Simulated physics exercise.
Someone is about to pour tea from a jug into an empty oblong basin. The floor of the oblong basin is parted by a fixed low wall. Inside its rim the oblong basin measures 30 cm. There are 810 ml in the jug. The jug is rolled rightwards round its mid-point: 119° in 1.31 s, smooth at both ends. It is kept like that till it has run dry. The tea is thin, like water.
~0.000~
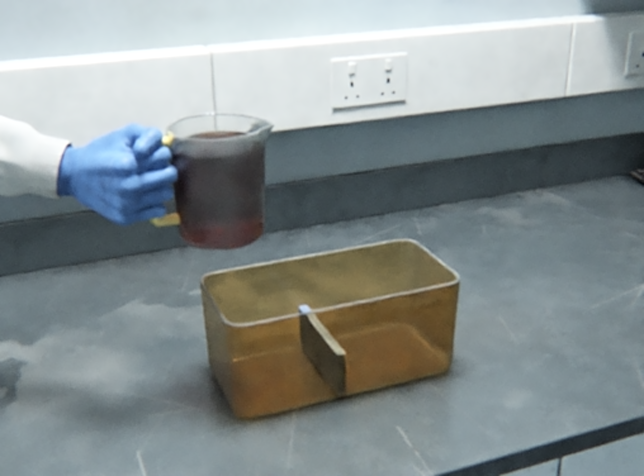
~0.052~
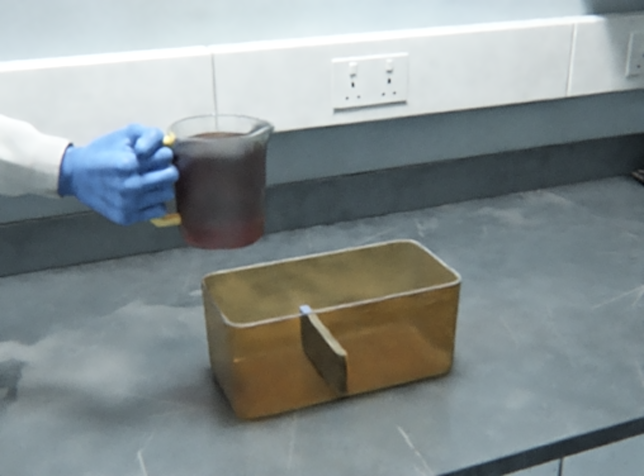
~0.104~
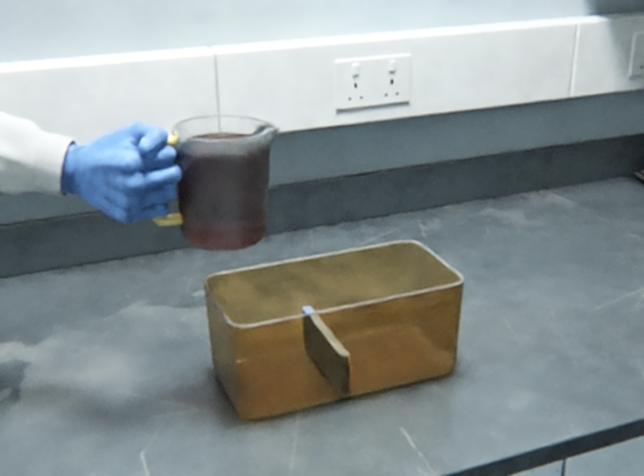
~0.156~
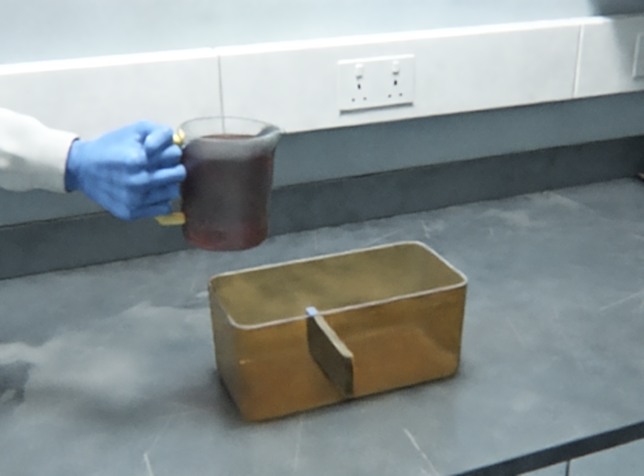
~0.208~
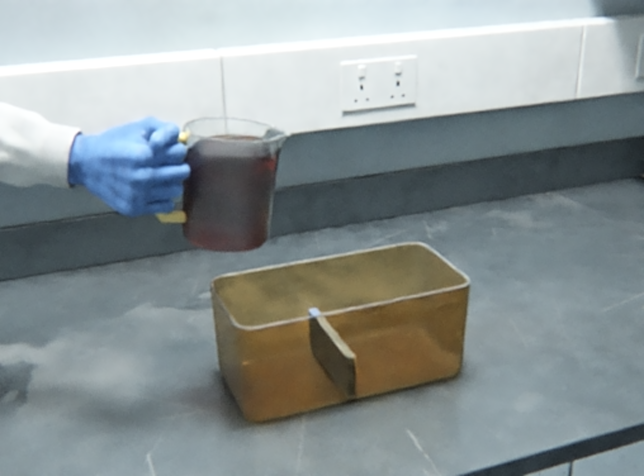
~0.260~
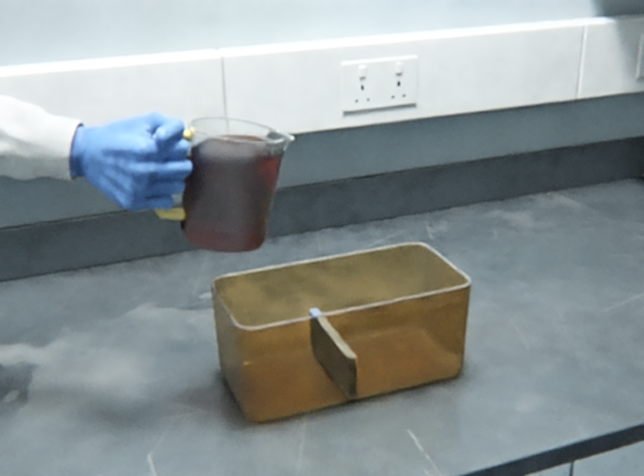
On a grey worktop below wall sockets, a blue-gloved hand held a jug of dark tea above an oblong basin, keeping it upright at first, then slowly tilting it slightly to the right.
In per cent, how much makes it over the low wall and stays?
Roughly 76 per cent is past the wall.
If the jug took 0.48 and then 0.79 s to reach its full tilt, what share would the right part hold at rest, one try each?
In turn about 45 and 60 per cent.
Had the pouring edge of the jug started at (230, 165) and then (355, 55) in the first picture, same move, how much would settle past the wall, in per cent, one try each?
In turn about 5 and 70 per cent.
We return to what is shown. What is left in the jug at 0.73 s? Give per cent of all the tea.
Some 78 per cent.
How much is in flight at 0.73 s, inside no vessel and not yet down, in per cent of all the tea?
Near 16 in a hundred.
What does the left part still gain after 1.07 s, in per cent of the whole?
Some 20 per cent.
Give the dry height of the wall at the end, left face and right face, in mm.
Left about 48 mm, right about 30 mm.
Then, 0.73 s in, the tilt is 69° and 78 per cent is still to pour, 0 is left of the wall and 5 right of it.
Then, 1.07 s in, the tilt is 109° and 18 per cent is still to pour, 4 is left of the wall and 61 right of it.
Then, 1.42 s in, the tilt is 119° and 0 per cent is still to pour, 23 is left of the wall and 76 right of it.
Then, 1.81 s in, the tilt is 119° and 0 per cent is still to pour, 23 is left of the wall and 76 right of it.
Finally, 23 per cent lies left of the wall, 76 right of it and 1 outside.
